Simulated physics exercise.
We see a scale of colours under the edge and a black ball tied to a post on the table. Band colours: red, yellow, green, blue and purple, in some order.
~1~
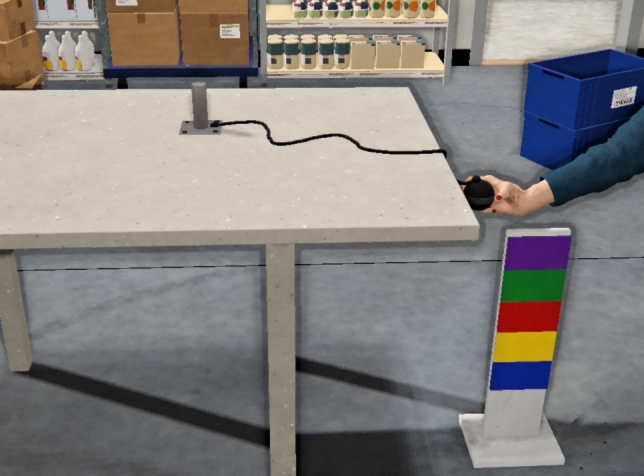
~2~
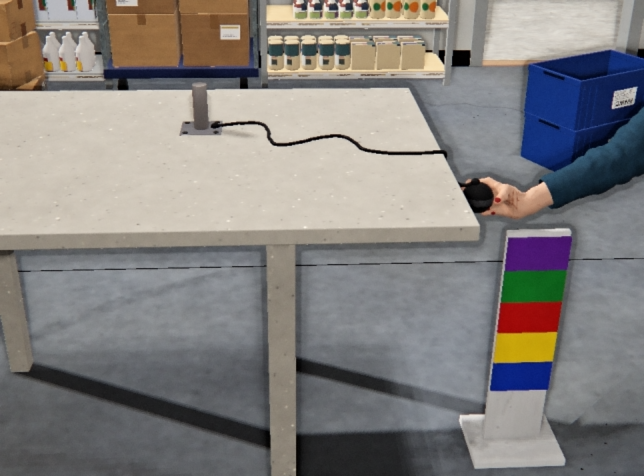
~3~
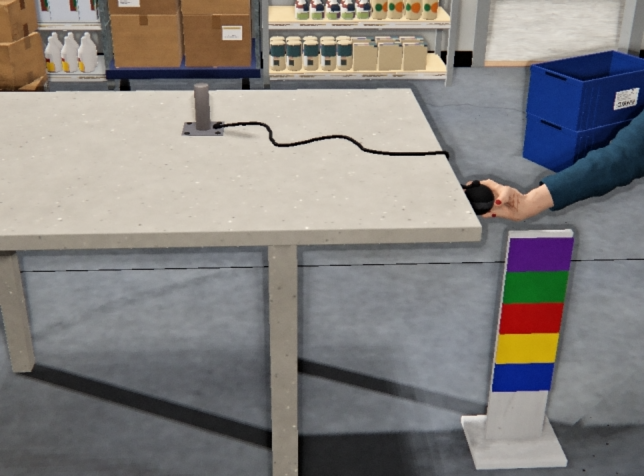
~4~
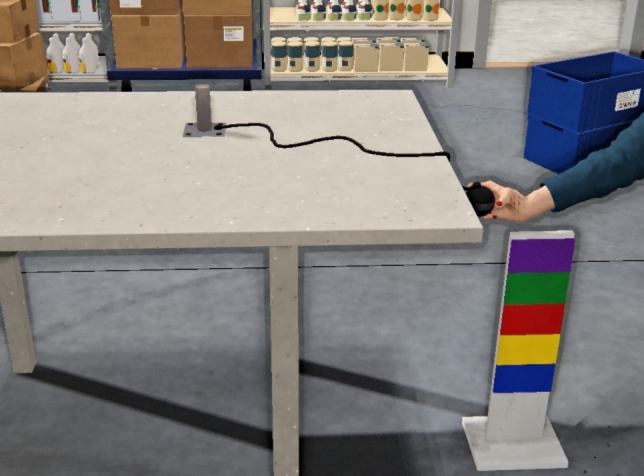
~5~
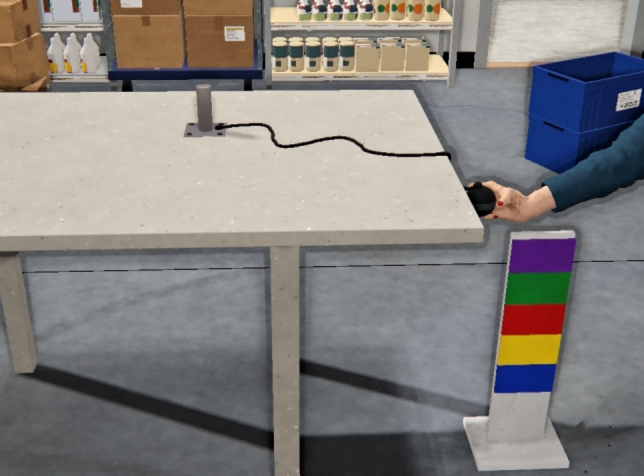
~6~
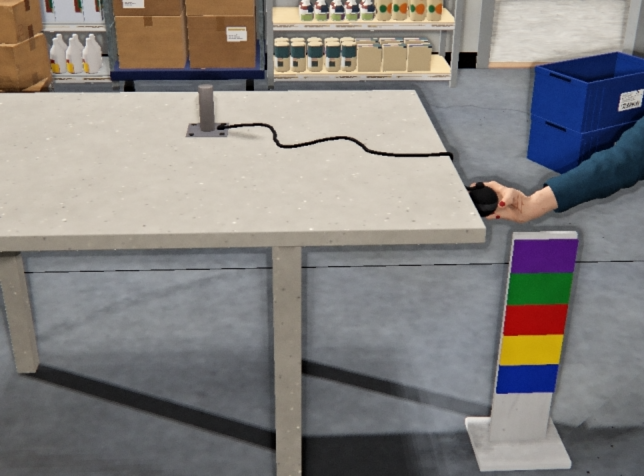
A hand holding a black ball at the table's right edge, barely moving, its cord lying slack from a small post.
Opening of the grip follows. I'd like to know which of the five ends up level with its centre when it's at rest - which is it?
It's green.
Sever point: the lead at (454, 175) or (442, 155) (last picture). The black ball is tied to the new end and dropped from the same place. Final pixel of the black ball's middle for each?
Case by case: (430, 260), then (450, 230).
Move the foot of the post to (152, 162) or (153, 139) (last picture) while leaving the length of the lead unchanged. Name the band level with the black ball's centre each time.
Answer, in order: Purple, purple.
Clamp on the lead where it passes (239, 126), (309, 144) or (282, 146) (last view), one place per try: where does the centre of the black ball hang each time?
That would be (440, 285) for the first, (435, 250) for the second and (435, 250) for the third.
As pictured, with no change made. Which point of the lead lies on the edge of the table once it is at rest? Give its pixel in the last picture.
Roughly (371, 152).
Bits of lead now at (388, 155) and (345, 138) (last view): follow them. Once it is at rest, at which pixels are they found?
They go to (446, 169) and to (399, 145).
Soon after, ball near (465, 271); level with purple.
Then, ball near (409, 280); level with green.
Further on, ball near (438, 289); level with green.
At rest, ball near (443, 289); level with green. Its middle rests at the green band.
